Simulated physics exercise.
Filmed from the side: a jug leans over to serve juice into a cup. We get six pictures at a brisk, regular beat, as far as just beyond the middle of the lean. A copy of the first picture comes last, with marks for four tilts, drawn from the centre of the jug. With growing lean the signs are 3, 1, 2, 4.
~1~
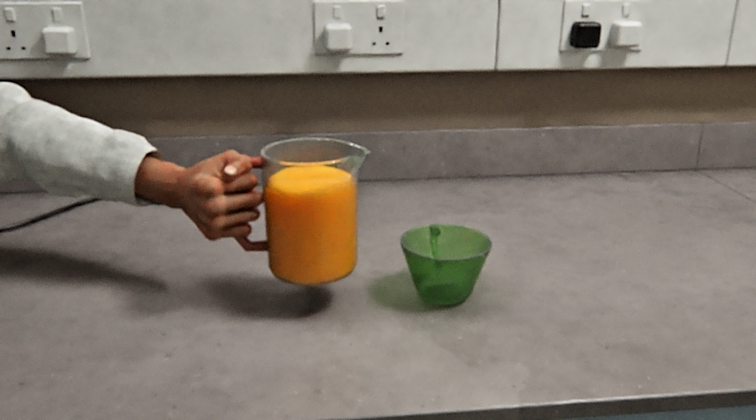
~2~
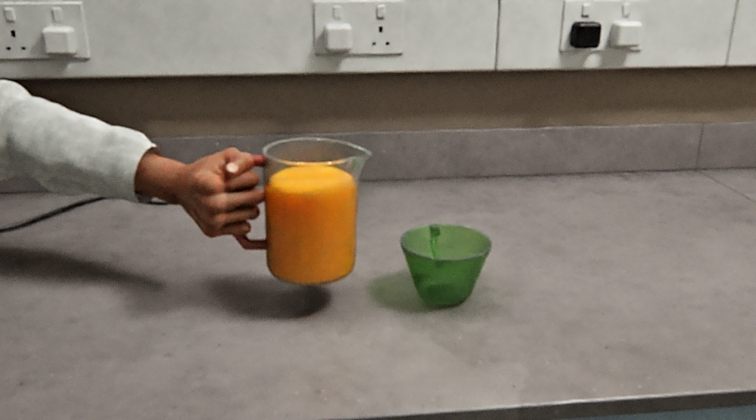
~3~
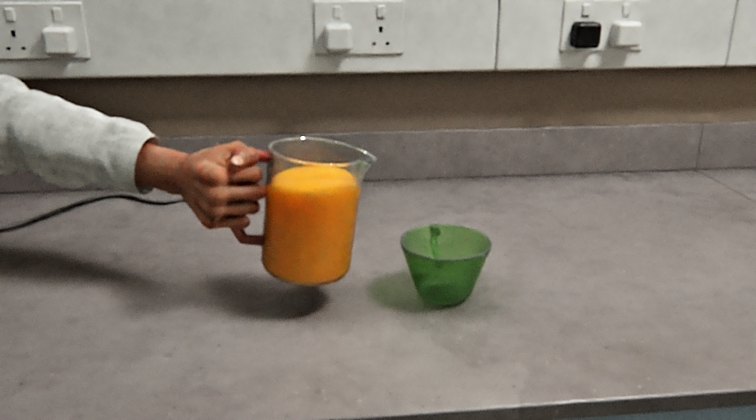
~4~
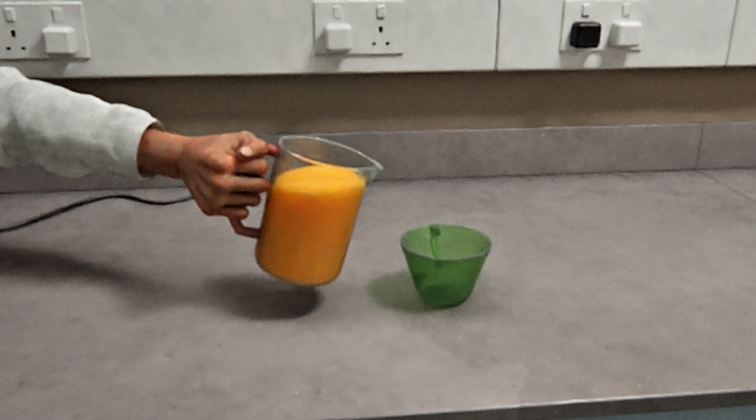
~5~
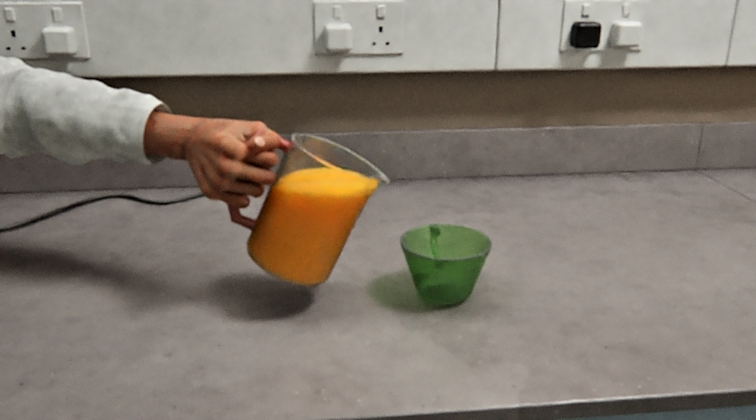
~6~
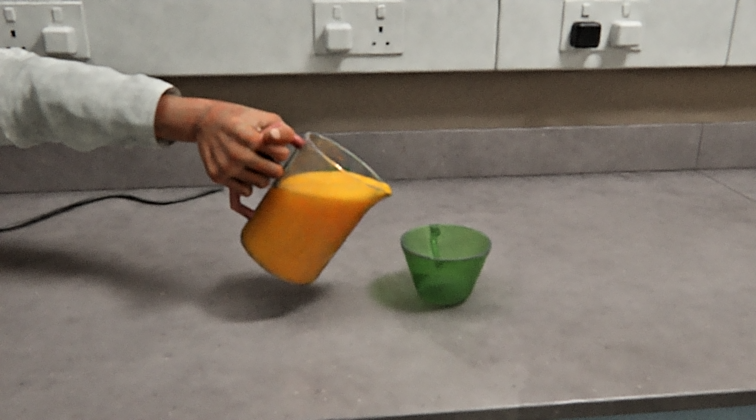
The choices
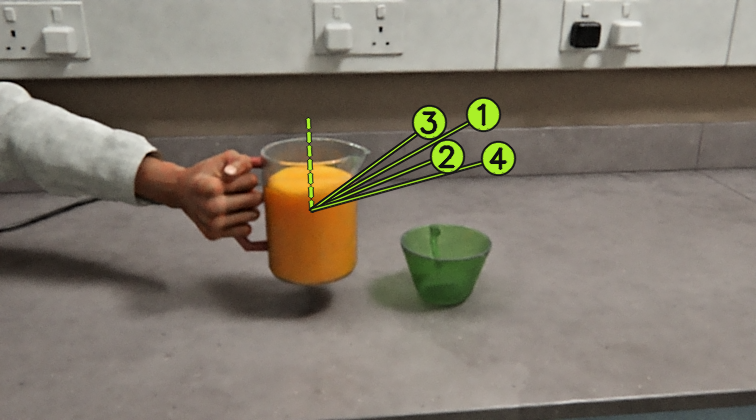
A glass jug of orange juice, gripped by its handle in a hand reaching from the left, starts upright above a grey countertop beside a small green cup. The hand then tilts it steadily rightward, and the juice slides up to the lip, with none leaving the jug.
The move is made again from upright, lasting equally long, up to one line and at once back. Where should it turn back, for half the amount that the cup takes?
The best tilt is 3.
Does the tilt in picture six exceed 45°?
No, it does not.
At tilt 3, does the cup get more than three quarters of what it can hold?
No.
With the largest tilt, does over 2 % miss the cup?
Yes, it does.
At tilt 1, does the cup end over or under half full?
Over half.
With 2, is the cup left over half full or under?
Over.
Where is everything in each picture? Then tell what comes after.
Upright, lip at (368, 151); rim of the cup round (446, 240); nothing has left yet.
Upright, lip at (370, 153); nothing has left yet.
Tipped about 7°, lip at (375, 159); nothing has left yet.
Tipped about 15°, lip at (381, 168); nothing has left yet.
Tipped about 25°, lip at (387, 180); nothing has left yet.
Tipped about 36°, lip at (391, 193); nothing has left yet.
On the marked copy, 1 at (468, 123); 2 at (430, 161); 3 at (416, 134); 4 at (482, 163).
If 1 is chosen, the cup ends with about 69 % of what it can hold.
If 2 is chosen, the cup ends with about 80 % of what it can hold; 10 % of the juice is spilt.
If 3 is chosen, the cup ends with about 48 % of what it can hold.
If 4 is chosen, the cup ends with about 80 % of what it can hold; 23 % of the juice is spilt.
